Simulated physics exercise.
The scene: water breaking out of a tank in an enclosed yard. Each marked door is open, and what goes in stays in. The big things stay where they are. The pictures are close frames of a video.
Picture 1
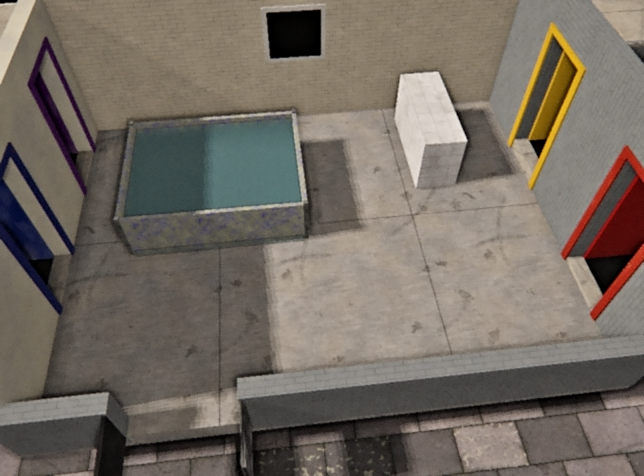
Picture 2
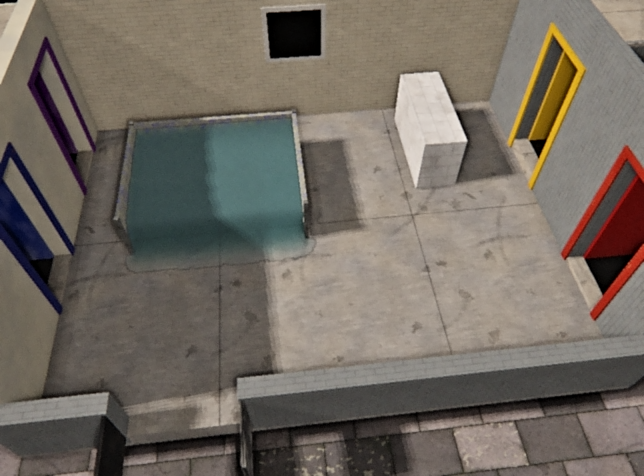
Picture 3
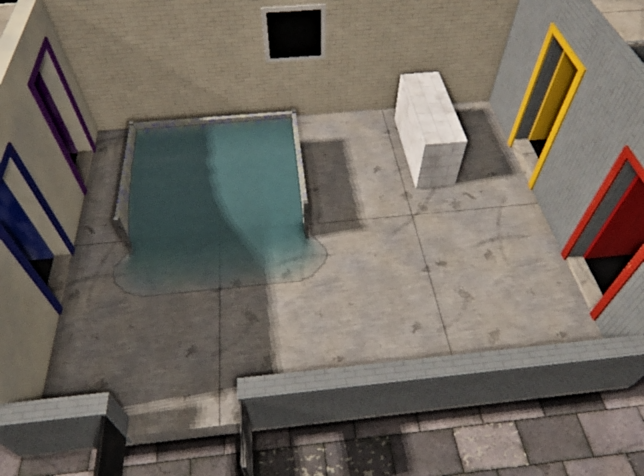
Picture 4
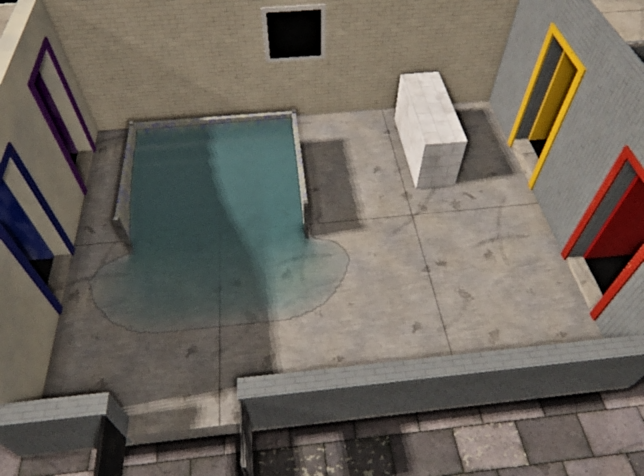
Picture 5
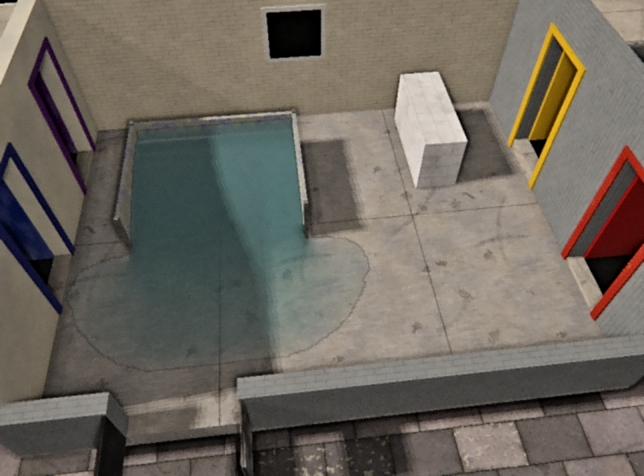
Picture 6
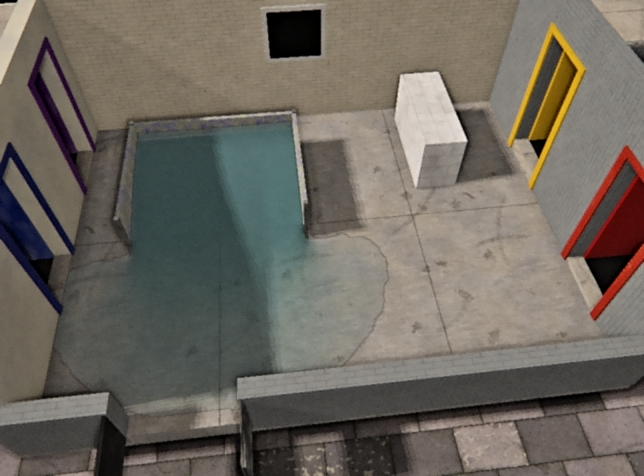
Water sits still in a rectangular tank in a walled yard with coloured doorways and a white block, then pours out as the tank's near side disappears. It spreads across the paving in a rounded sheet, widening left and right and reaching toward the low front wall.
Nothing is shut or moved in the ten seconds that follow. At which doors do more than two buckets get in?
In the end: The red door takes more than that; the purple door stays under that; the yellow door stays under that; the blue door takes more than that.
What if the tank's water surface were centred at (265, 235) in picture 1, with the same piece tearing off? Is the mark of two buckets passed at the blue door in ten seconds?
My reading: The blue door lets less in.
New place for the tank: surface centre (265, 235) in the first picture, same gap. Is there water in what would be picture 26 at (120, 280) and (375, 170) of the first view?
One after the other: Under water, no water.
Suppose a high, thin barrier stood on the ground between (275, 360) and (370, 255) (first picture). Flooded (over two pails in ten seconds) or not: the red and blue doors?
Then: The red one lets less in; the blue one lets more in.
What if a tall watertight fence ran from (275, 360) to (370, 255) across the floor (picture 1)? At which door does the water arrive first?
The one in blue.
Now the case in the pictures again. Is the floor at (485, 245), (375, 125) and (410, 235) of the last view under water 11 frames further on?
In turn: Not flooded, no water, clear.
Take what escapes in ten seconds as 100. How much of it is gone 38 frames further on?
I make it 85 per cent.
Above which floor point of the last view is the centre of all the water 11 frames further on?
Roughly at (234, 286).
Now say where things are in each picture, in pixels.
The first picture shows the water tank at (214, 165) is whole and still.
In the second picture, the front is at (311, 241), out from the gap at (218, 232).
In the third picture, water pours out at (218, 234) and has run to (320, 253).
In the fourth picture, water pours out at (219, 236) and has run to (339, 271).
In the fifth picture, the front is at (85, 326), out from the gap at (219, 236).
In the sixth picture, the front is at a hidden place, out from the gap at (219, 236).
A moment on, water covers 35 % of the floor; the red door not reached, the purple door not reached, the yellow door not reached, the blue door under two buckets in.
Next, water covers 40 % of the floor; the red door not reached, the purple door not reached, the yellow door not reached, the blue door under two buckets in.
Then, water covers 55 % of the floor; the red door over two buckets in, the purple door not reached, the yellow door not reached, the blue door under two buckets in.
Later, water covers 80 % of the floor; the red door far over two buckets in, the purple door wet at the sill, nothing in, the yellow door wet at the sill, nothing in, the blue door over two buckets in.
In the end, water covers 95 % of the floor; the red door far over two buckets in, the purple door under two buckets in, the yellow door wet at the sill, nothing in, the blue door over two buckets in.
